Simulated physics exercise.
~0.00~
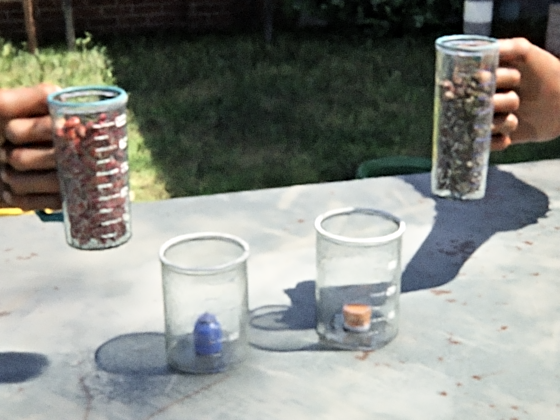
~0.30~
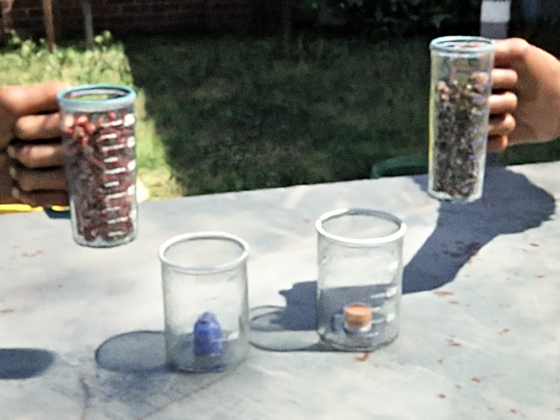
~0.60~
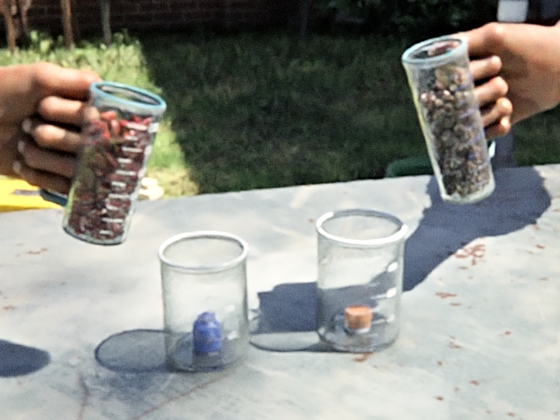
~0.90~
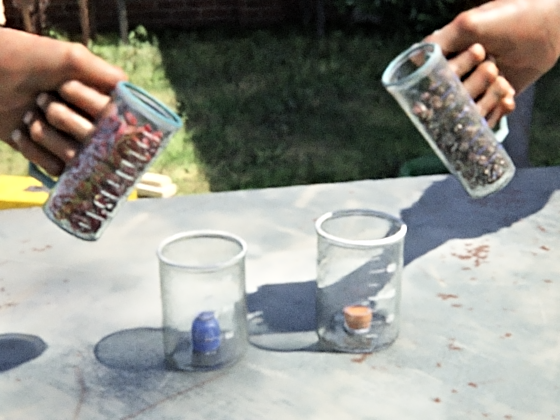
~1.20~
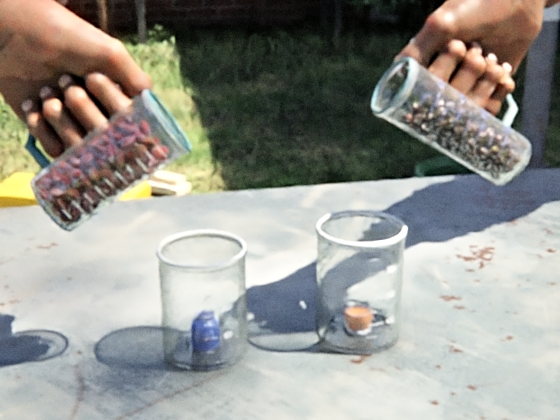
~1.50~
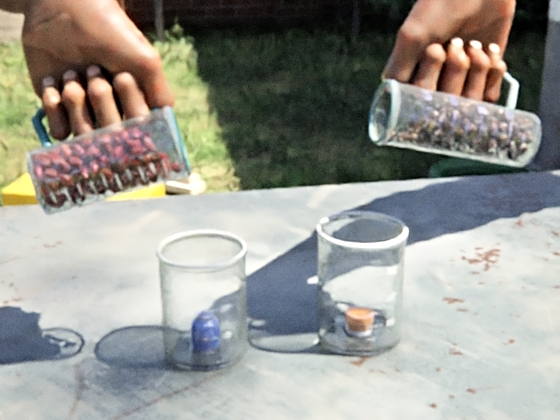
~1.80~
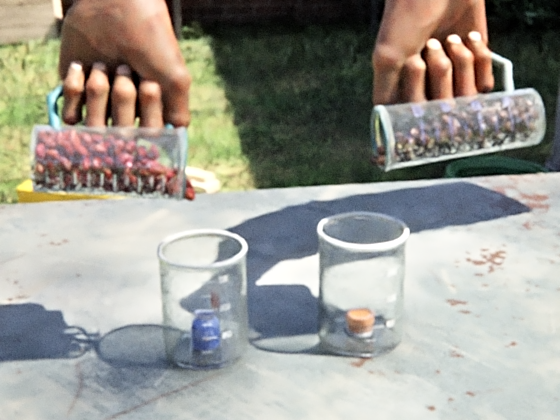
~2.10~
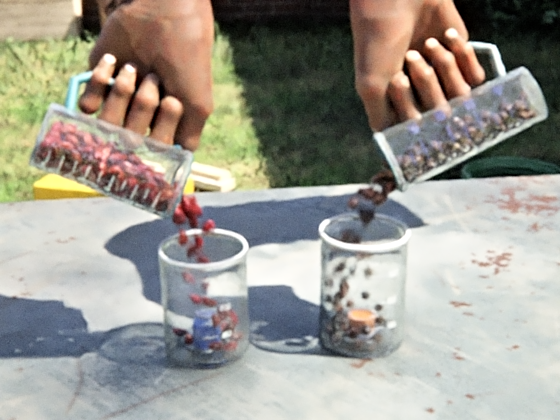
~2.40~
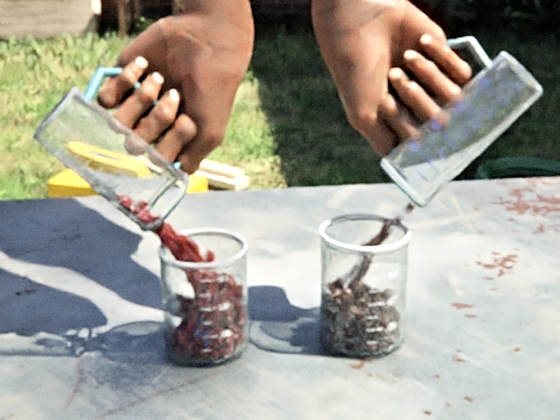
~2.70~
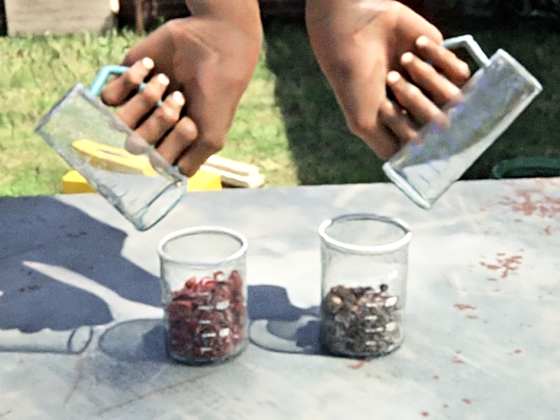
We see two hands tilt clear cups of small red and dark pieces over two glass beakers on an outdoor table, pouring until both cups are empty and the blue object at left and orange one at right are buried.
